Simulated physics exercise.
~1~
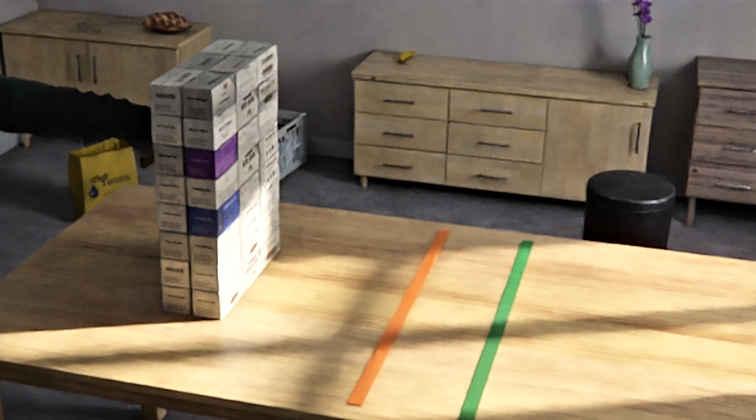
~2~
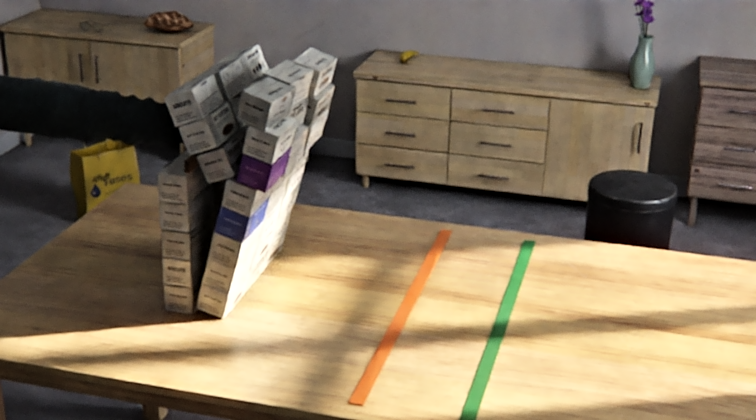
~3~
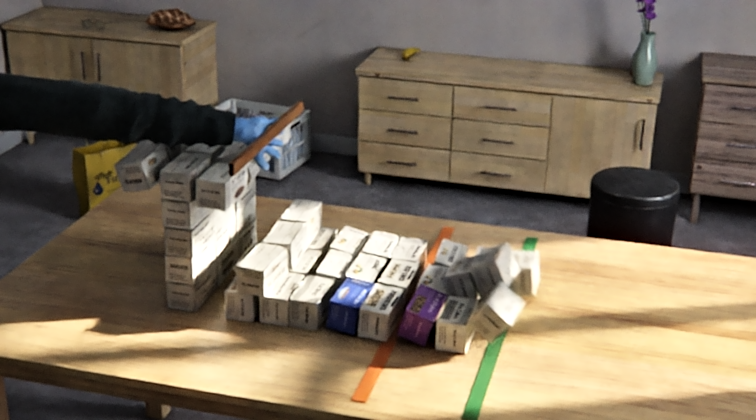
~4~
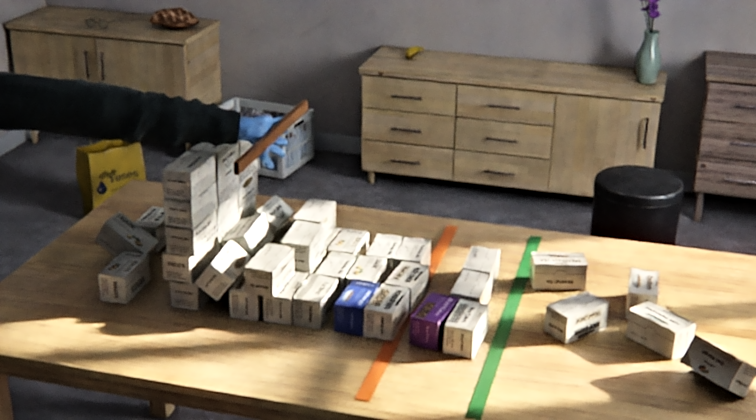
A dark-sleeved arm pushing a batten through stacked tea packets, toppling many rightward across orange and green lines, some left standing.
